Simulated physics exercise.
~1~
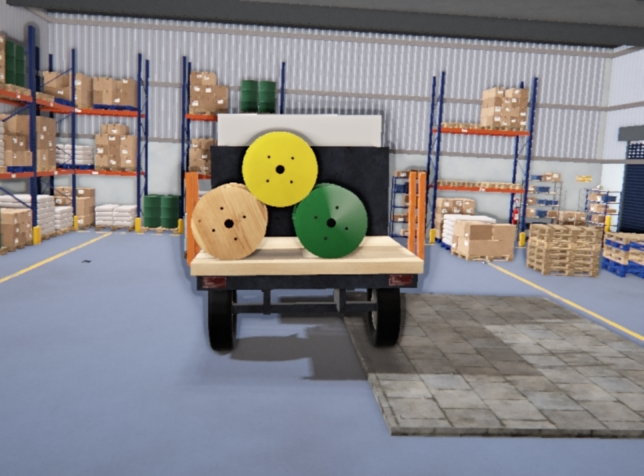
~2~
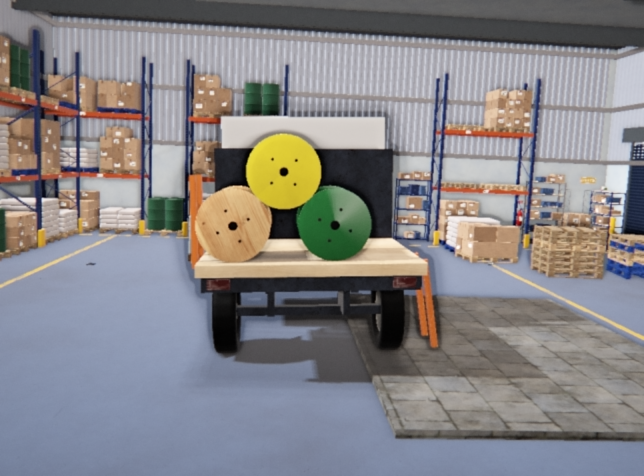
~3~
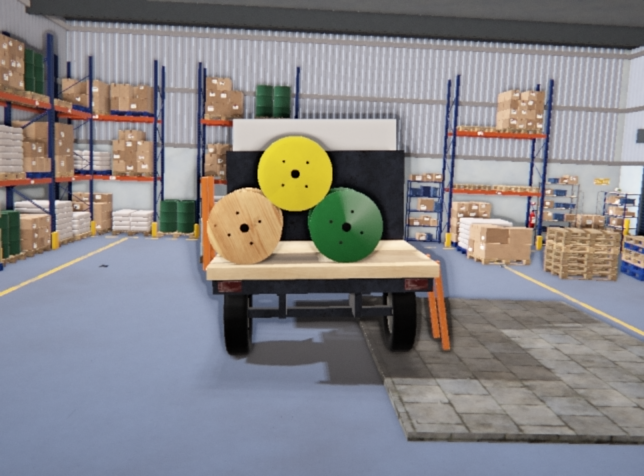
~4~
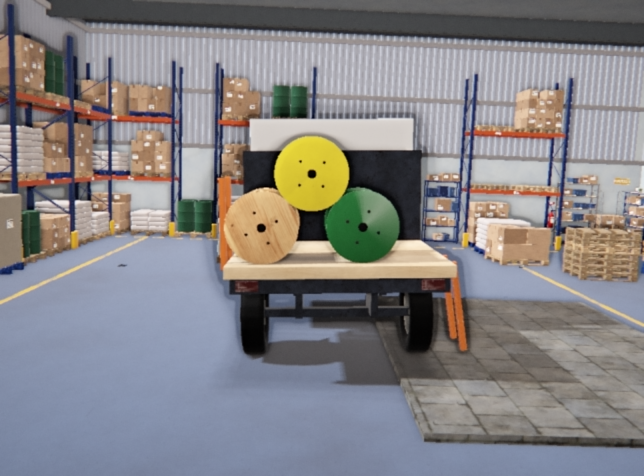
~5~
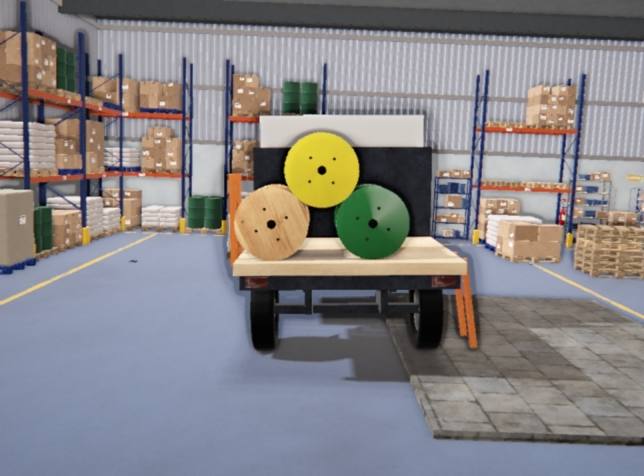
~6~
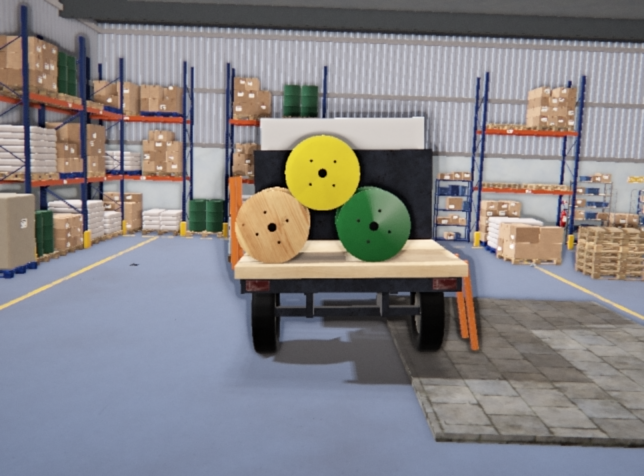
A flatbed lorry stood in a warehouse with a yellow reel resting on a wooden one and a green one when the orange posts on its right side dropped down, yet all three reels stayed stacked on the deck.
